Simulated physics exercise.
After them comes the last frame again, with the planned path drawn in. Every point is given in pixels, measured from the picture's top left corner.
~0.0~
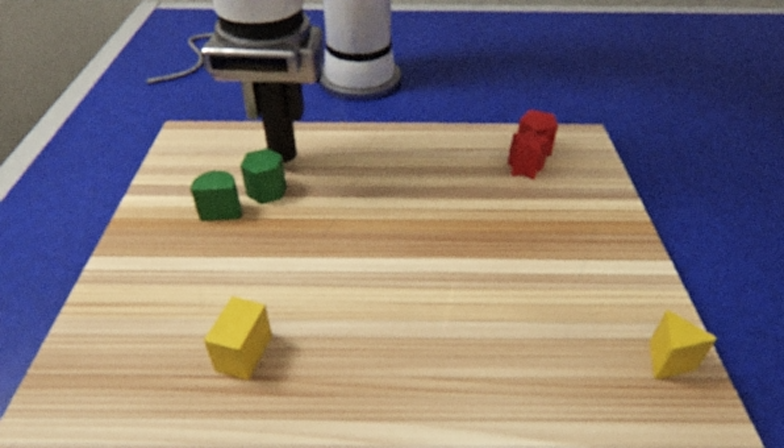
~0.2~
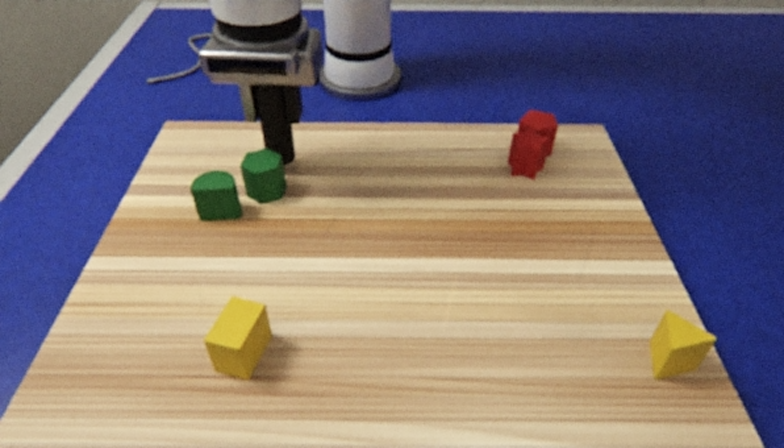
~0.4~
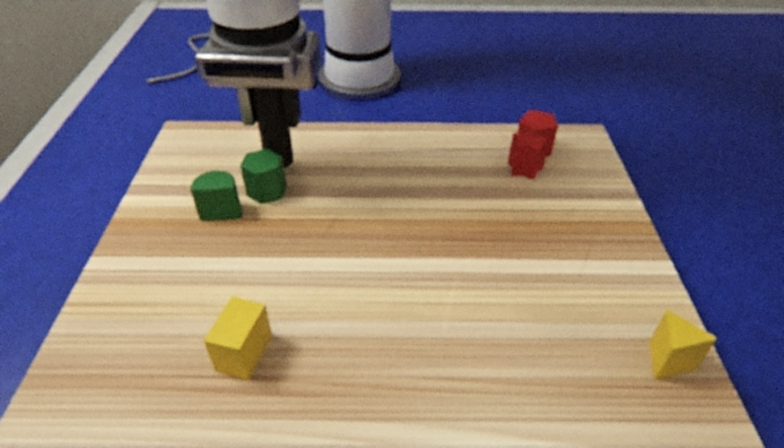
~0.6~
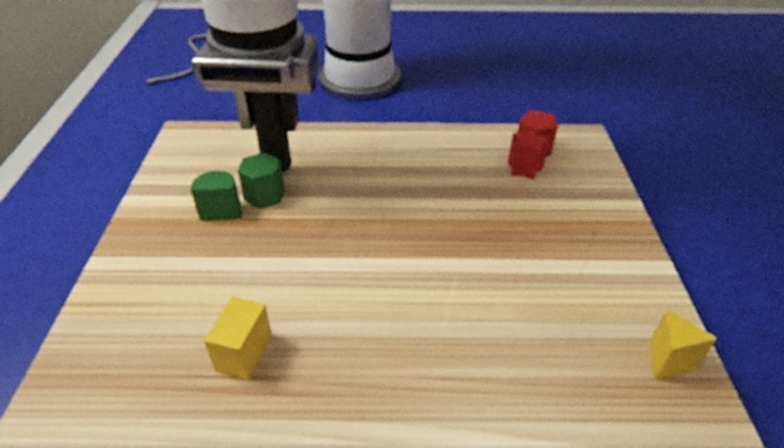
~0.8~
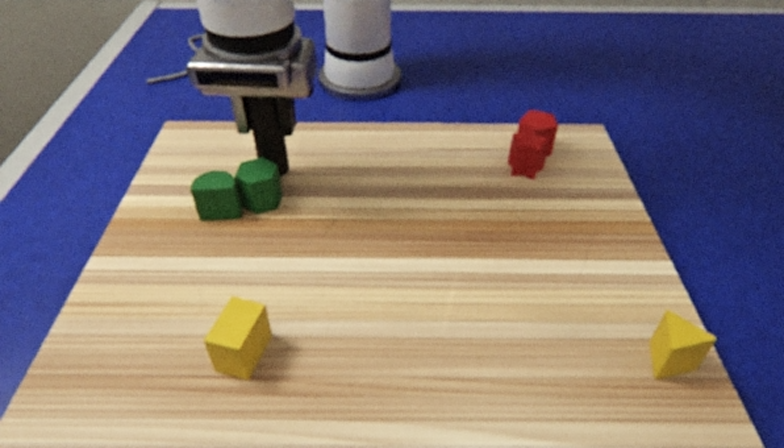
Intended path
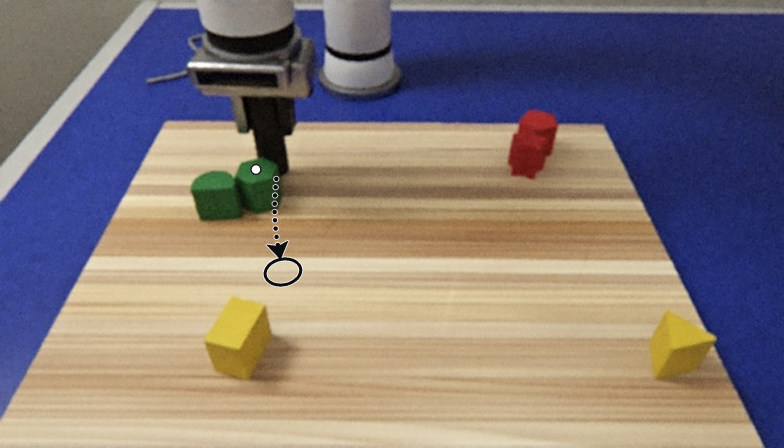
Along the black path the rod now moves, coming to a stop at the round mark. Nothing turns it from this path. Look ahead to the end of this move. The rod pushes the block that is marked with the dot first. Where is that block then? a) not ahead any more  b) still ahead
The one that fits is a, not ahead any more.
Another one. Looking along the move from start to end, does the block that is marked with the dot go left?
That would be a no.
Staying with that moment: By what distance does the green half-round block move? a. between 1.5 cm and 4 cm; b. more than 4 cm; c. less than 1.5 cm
c - less than 1.5 cm.
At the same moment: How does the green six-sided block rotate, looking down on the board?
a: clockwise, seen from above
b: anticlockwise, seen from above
a
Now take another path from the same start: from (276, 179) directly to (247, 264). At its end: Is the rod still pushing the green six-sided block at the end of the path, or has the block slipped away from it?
It is still there in front.
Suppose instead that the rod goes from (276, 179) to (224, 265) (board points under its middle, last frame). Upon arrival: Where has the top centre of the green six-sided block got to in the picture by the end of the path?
About (234, 257).
The drawn path runs from (276, 179) through (275, 207) and (277, 238) to (283, 272); the dot is on the green six-sided block.
The first path, step by step. One third of the way, rod (273, 197); green half-round block (211, 182); green six-sided block (245, 198), turned 20° clockwise.
Two thirds of the way, rod (275, 229); green half-round block (211, 182); green six-sided block (232, 217), turned 85° clockwise.
At the end, rod (281, 262); green half-round block (211, 182); yellow oblong block not moved; green six-sided block (231, 219), turned 95° clockwise.
